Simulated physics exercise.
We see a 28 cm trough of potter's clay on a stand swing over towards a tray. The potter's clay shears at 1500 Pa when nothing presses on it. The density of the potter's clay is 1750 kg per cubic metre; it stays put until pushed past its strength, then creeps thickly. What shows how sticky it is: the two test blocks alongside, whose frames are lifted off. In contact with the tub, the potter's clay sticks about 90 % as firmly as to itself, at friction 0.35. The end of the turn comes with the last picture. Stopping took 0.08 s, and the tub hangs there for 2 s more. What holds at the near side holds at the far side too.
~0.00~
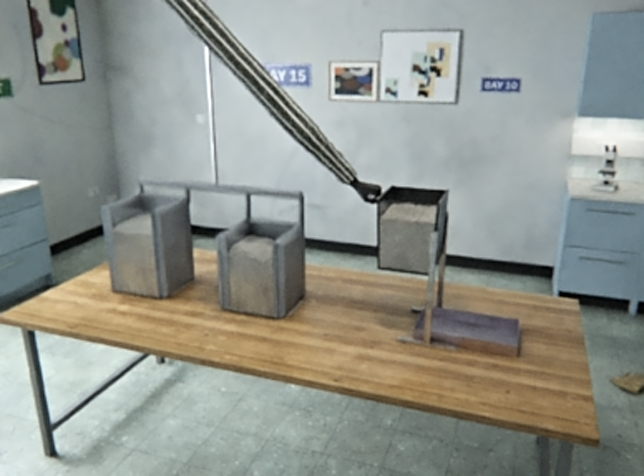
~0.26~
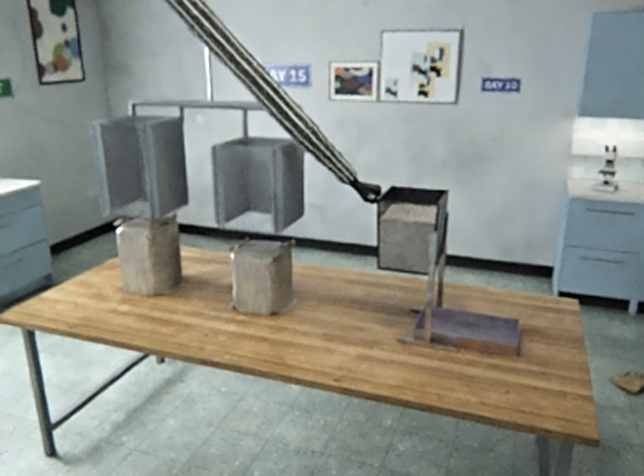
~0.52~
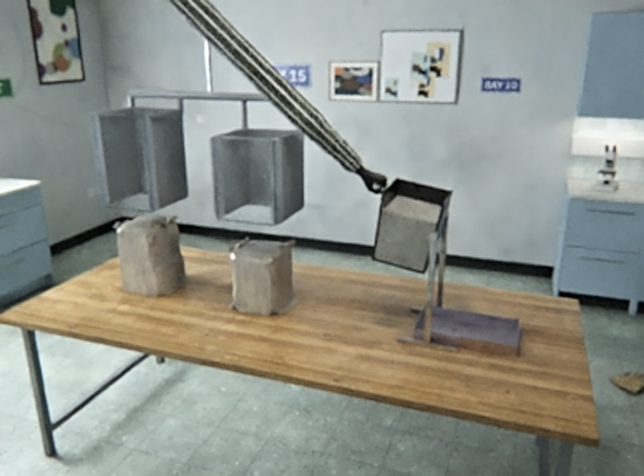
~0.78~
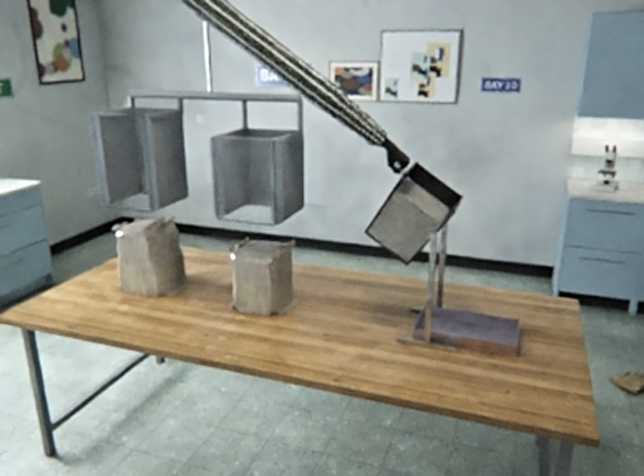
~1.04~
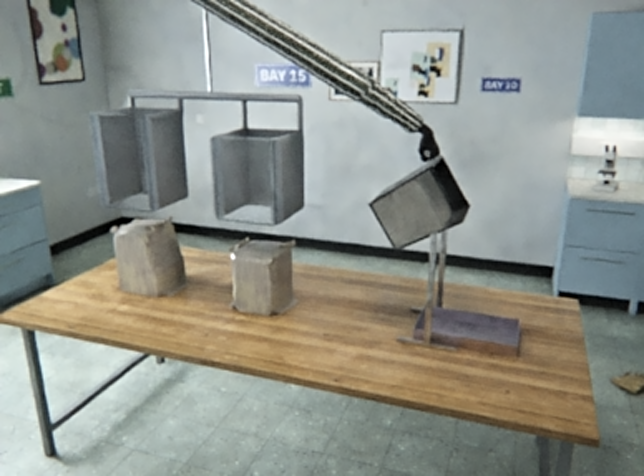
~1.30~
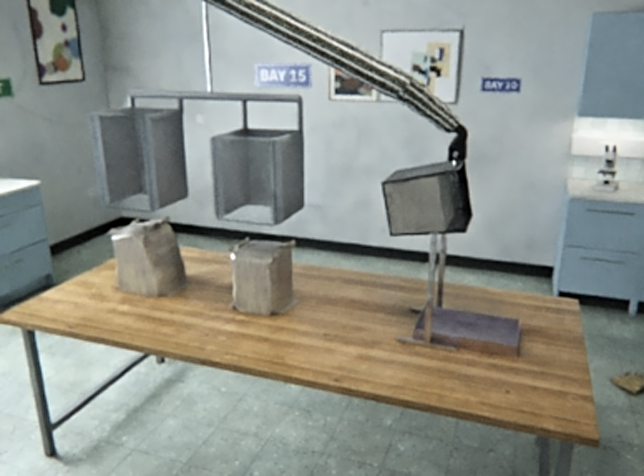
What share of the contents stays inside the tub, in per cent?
About 100 per cent.
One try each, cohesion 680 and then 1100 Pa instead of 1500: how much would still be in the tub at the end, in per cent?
Expect about 100 in a hundred, then about 100 in a hundred.
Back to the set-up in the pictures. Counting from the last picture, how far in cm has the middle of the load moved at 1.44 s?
Roughly 0 cm.
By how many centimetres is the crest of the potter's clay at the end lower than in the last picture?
0 cm or so.
After 1.44 s, the tub is at 78 degrees and holds 100 %.
After 1.61 s, the tub is at 78 degrees and holds 100 %.
After 1.78 s, the tub is at 78 degrees and holds 100 %.
After 1.95 s, the tub is at 78 degrees and holds 100 %.
After 3.30 s, the tub is at 78 degrees and holds 100 %.
